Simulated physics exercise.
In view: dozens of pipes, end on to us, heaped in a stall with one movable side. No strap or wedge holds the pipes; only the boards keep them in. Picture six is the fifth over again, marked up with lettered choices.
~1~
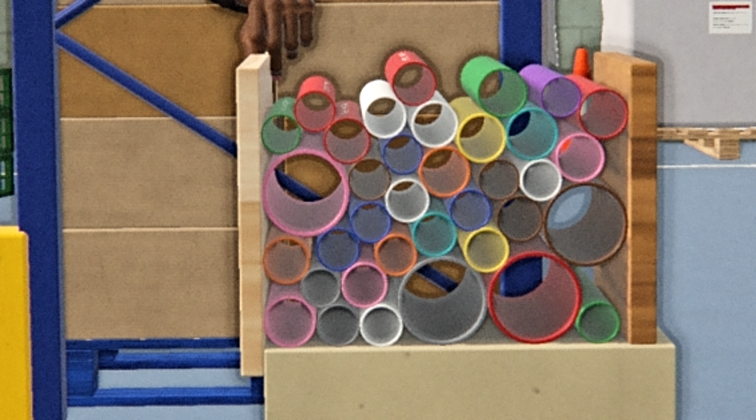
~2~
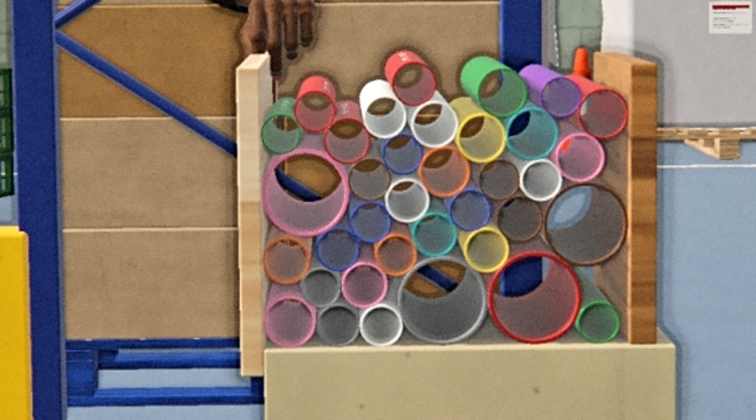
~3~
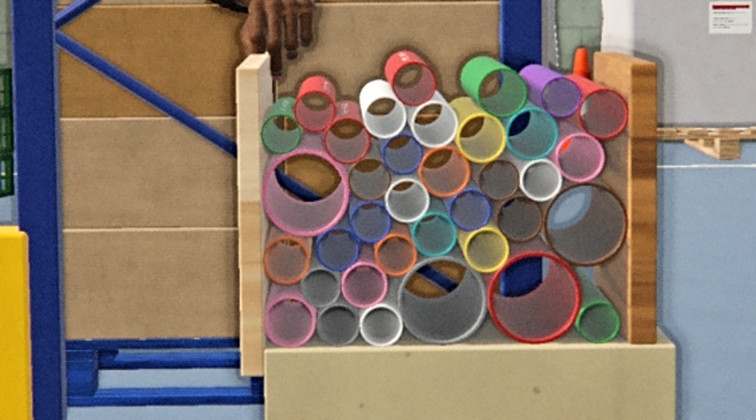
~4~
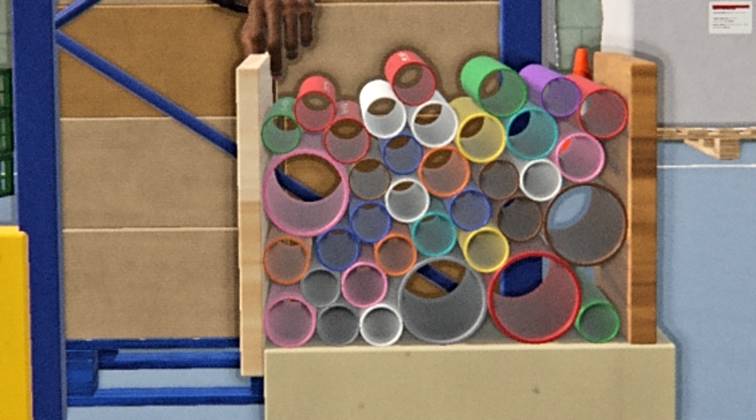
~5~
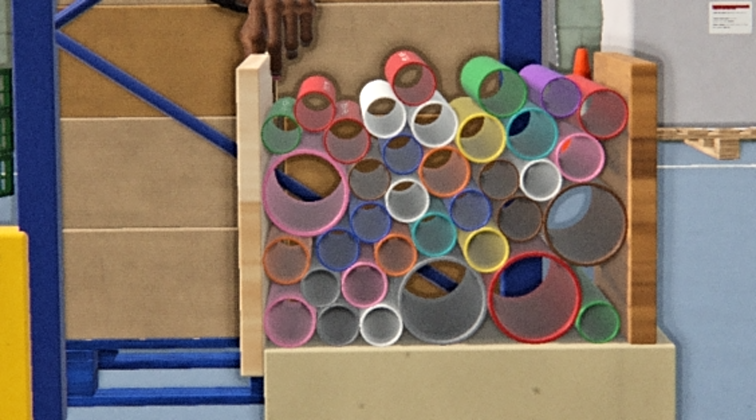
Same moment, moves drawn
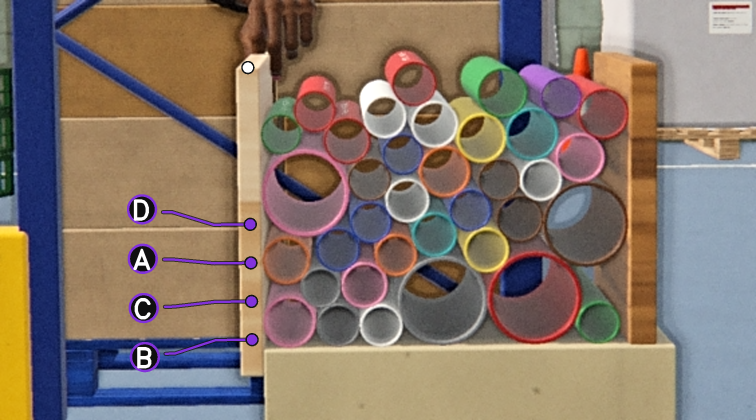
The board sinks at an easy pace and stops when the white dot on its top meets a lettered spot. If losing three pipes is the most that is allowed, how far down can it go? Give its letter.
Lower it to D and no more.
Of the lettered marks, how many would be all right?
The number is one.
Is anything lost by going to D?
At D: Yes.
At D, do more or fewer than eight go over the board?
Fewer than eight.
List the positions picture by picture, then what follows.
The first picture shows a red pipe (414, 84); side board (258, 201); a pink pipe (289, 321).
The second picture shows a pink pipe (289, 321); a green pipe (599, 322).
The third picture shows an orange pipe (287, 260); a blue pipe (371, 222).
The fourth picture shows a brown pipe (499, 180); a yellow pipe (482, 138).
The fifth picture shows a green pipe (281, 134); a red pipe (414, 84); side board (258, 201).
On the copy, A at (251, 263); B at (252, 340); C at (251, 301); D at (250, 224); the white dot at (248, 67).
On D. First, top of the board (261, 142).
Then, top of the board (262, 222).
Finally, top of the board (262, 223), two out over the board.
By contrast, A more than three out over the board; B more than three out over the board; C more than three out over the board.
